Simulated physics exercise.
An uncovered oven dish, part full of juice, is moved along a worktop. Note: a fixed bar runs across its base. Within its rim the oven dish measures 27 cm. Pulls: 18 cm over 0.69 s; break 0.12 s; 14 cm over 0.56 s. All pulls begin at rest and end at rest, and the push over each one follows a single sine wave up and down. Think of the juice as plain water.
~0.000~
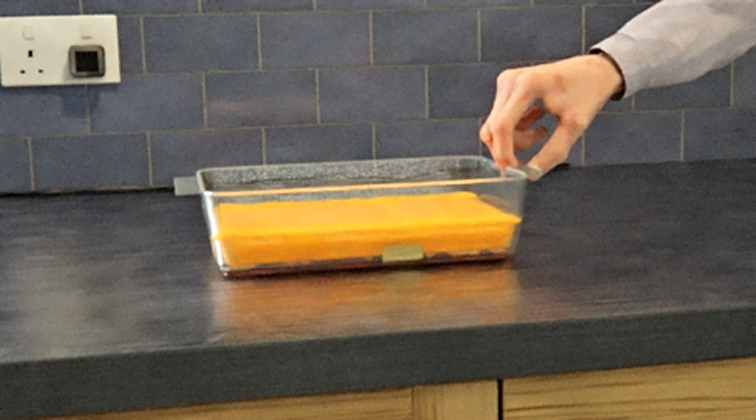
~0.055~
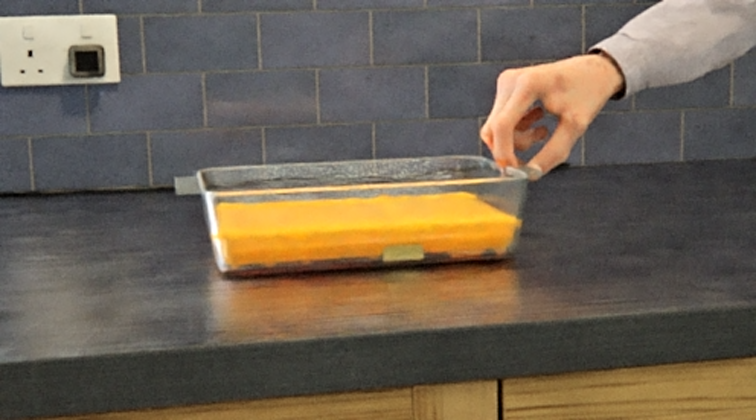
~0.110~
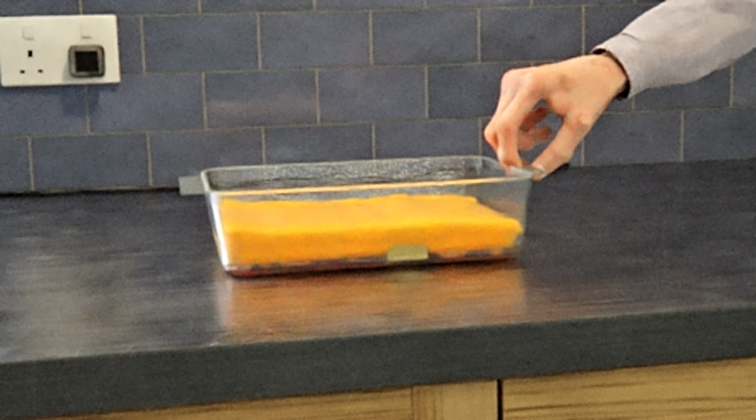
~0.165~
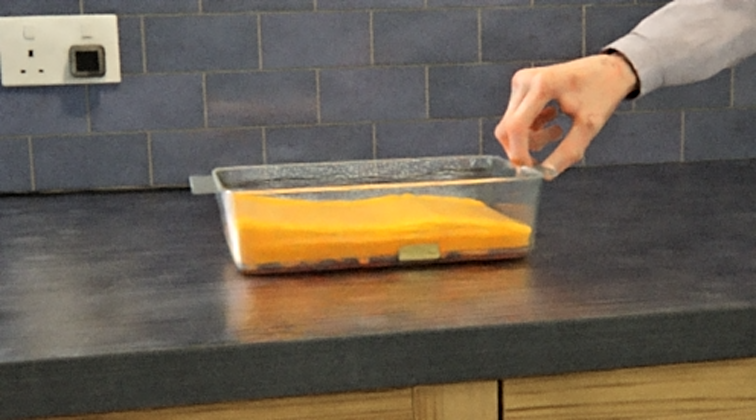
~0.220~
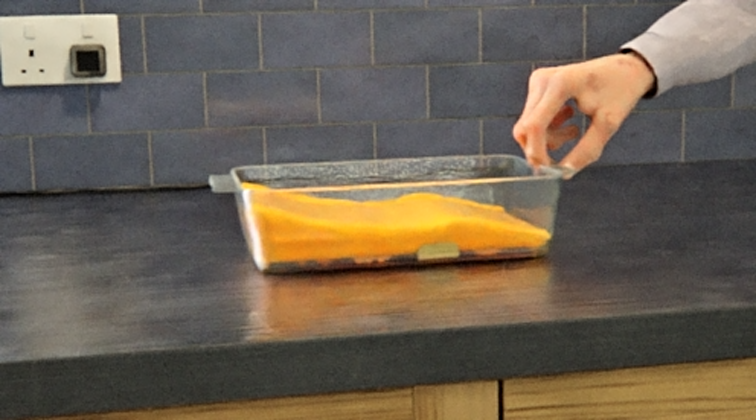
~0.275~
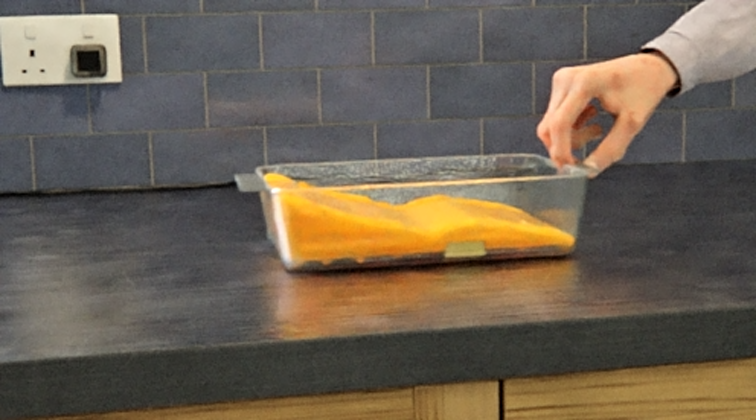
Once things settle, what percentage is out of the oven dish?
About 20 per cent.
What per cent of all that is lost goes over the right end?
Right end fraction of spill: About 60 in a hundred.
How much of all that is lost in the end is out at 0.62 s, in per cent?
About 0 per cent.
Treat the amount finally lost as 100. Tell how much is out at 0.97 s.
Something near 40 out of a hundred.
After 0.62 s it has gone 17 cm; 0 per cent is out over the left end and 0 over the right.
After 0.97 s it has gone 19 cm; 0 per cent is out over the left end and 9 over the right.
After 1.31 s it has gone 32 cm; 7 per cent is out over the left end and 9 over the right.
After 1.66 s it has gone 32 cm; 7 per cent is out over the left end and 12 over the right.
In the end 20 per cent is out in all, 8 of it over the left end.
